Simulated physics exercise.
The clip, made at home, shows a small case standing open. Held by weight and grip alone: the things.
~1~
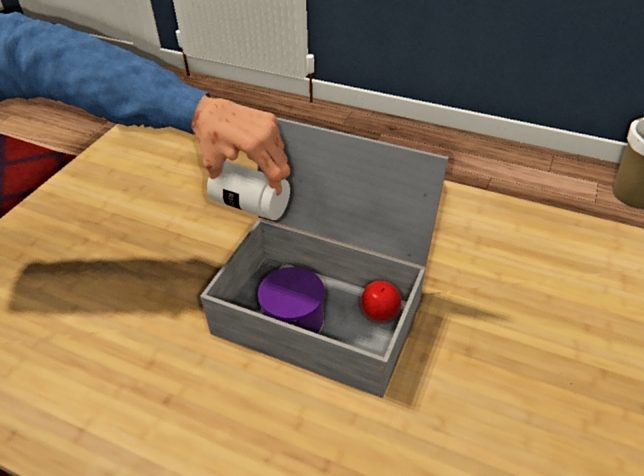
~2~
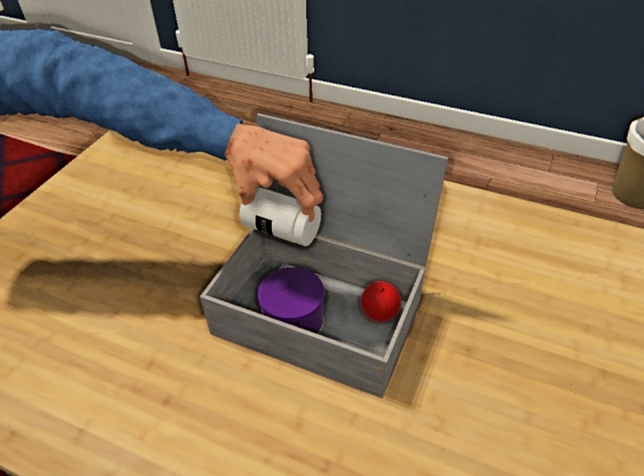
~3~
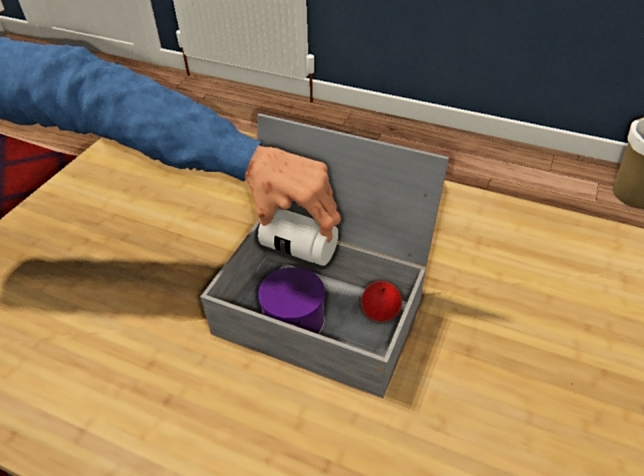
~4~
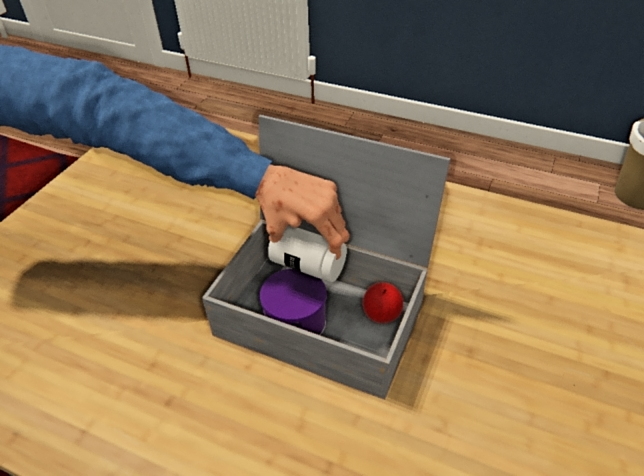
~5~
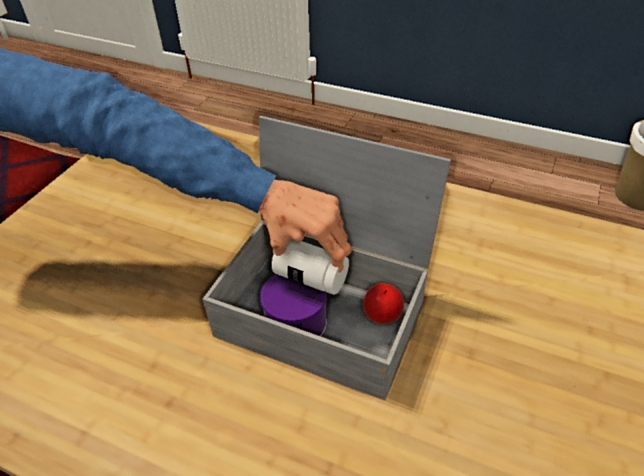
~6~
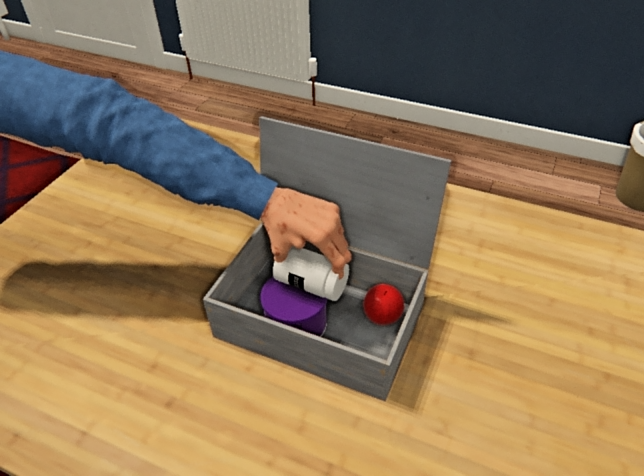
A hand in a blue sleeve moved a white jar rightward and down into an open gray case on a wooden table, lowering it behind a purple tub, with a red ball to the right.
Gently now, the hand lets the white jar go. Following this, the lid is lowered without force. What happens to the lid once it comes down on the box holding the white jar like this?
It stays raised.
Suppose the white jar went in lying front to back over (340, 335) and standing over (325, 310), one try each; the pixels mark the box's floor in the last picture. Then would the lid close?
On the first go the lid settles shut, and on the second go it remains open a bit.
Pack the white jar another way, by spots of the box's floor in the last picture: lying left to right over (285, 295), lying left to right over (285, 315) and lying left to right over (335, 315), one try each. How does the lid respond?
1: Closed. 2: Open. 3: Closed.
Then, 1.10 s later than the last frame, lid starting down.
Then, 1.60 s later than the last frame, lid 58° above the rim.
Then, 2.00 s later than the last frame, lid 32° above the rim.
Then, 4.30 s later than the last frame, white jar resting near (314, 271).
When it is over, lid 31° above the rim; all 3 as before. End places, in pixels of the last picture, white jar near (314, 271).
